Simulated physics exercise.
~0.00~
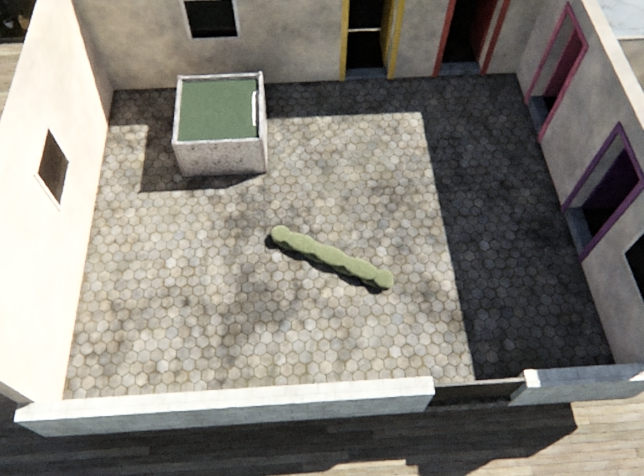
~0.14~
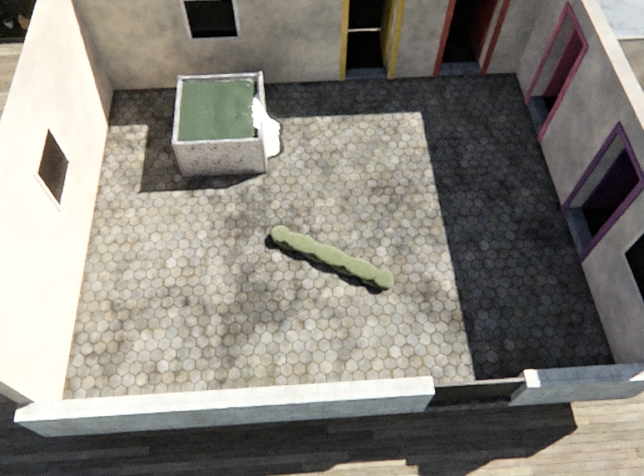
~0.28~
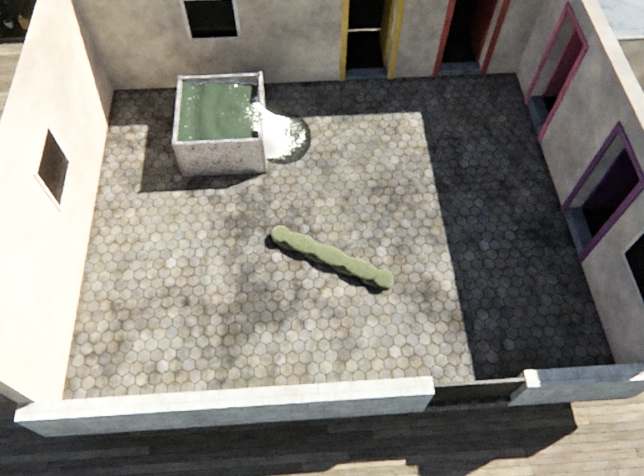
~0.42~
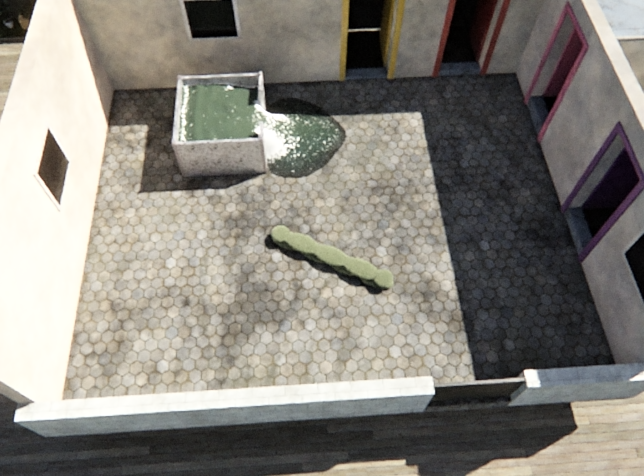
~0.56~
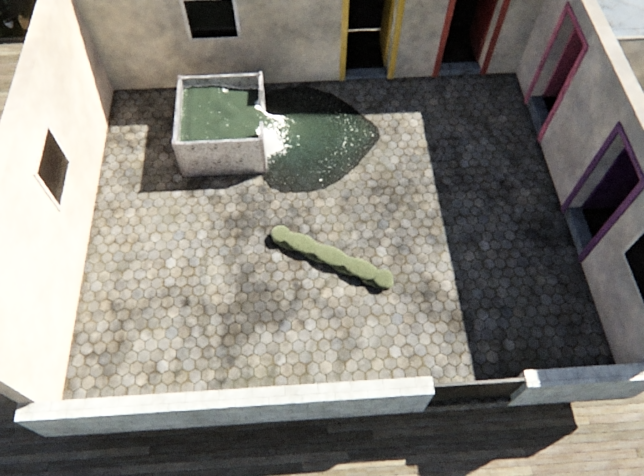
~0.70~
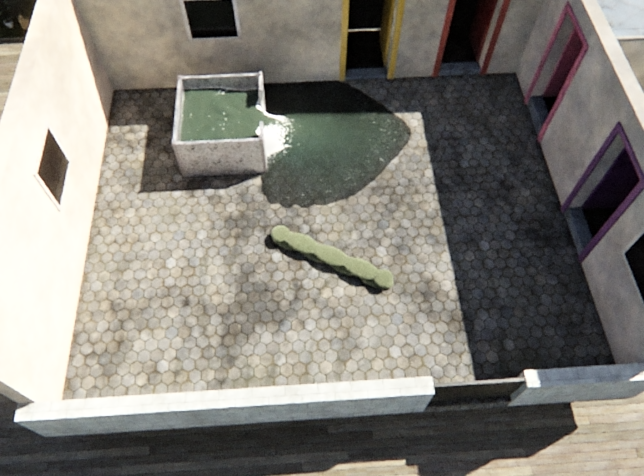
At the start, an open tank of still green water stands near the back left of a walled, paved yard, with a low row of sandbags lying nearby. Water bursts from the tank's right side, foaming white, then spreads rightward across the paving in a widening dark green pool.
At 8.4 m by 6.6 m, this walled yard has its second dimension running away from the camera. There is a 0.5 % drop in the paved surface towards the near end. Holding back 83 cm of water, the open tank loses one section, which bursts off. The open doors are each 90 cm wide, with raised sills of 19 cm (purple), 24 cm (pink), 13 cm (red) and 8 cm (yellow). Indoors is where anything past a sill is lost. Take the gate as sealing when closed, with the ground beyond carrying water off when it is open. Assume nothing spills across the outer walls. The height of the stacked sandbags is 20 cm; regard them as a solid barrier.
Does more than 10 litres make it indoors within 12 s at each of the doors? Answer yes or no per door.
Purple door, no; pink door, no; red door, no; yellow door, yes.
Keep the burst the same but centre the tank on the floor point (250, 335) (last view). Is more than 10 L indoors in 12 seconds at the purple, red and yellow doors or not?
Against the limit, the purple door stays within it, the red door stays within it and the yellow door stays within it.
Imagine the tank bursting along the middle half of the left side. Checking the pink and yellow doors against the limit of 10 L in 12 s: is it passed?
Here's how it goes: Pink falls short, yellow falls short.
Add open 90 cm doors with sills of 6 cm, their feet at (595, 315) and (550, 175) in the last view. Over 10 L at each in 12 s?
More, more.
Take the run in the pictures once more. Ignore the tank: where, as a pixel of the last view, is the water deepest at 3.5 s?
You'll find it around (488, 90).
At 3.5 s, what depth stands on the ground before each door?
Purple 9 cm, pink 15 cm, red 8 cm, yellow 9 cm.
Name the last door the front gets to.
The purple door is last.
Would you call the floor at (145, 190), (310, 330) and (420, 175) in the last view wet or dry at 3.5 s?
Well, the first is untouched by it, the next untouched by it, the last drenched.
After 1.4 s water covers 30 % of the floor and is deepest (32 cm) near (273, 140); purple door not reached, pink door not reached, red door 4 cm at the sill, 0 L in, yellow door 16 cm at the sill, 1 L in.
After 2.2 s water covers 40 % of the floor and is deepest (34 cm) near (510, 76); purple door not reached, pink door 19 cm at the sill, 0 L in, red door 9 cm at the sill, 0 L in, yellow door 12 cm at the sill, 16 L in.
After 3.5 s water covers 45 % of the floor and is deepest (20 cm) near (488, 90); purple door 9 cm at the sill, 0 L in, pink door 15 cm at the sill, 0 L in, red door 8 cm at the sill, 0 L in, yellow door 9 cm at the sill, 22 L in.
After 7.0 s water covers 55 % of the floor and is deepest (15 cm) near (588, 380); purple door 5 cm at the sill, 0 L in, pink door 8 cm at the sill, 0 L in, red door 7 cm at the sill, 2 L in, yellow door 4 cm at the sill, 23 L in.
After 12.0 s water covers 80 % of the floor and is deepest (8 cm) near (564, 381); purple door 5 cm at the sill, 0 L in, pink door 3 cm at the sill, 0 L in, red door 2 cm at the sill, 2 L in, yellow door 3 cm at the sill, 23 L in.
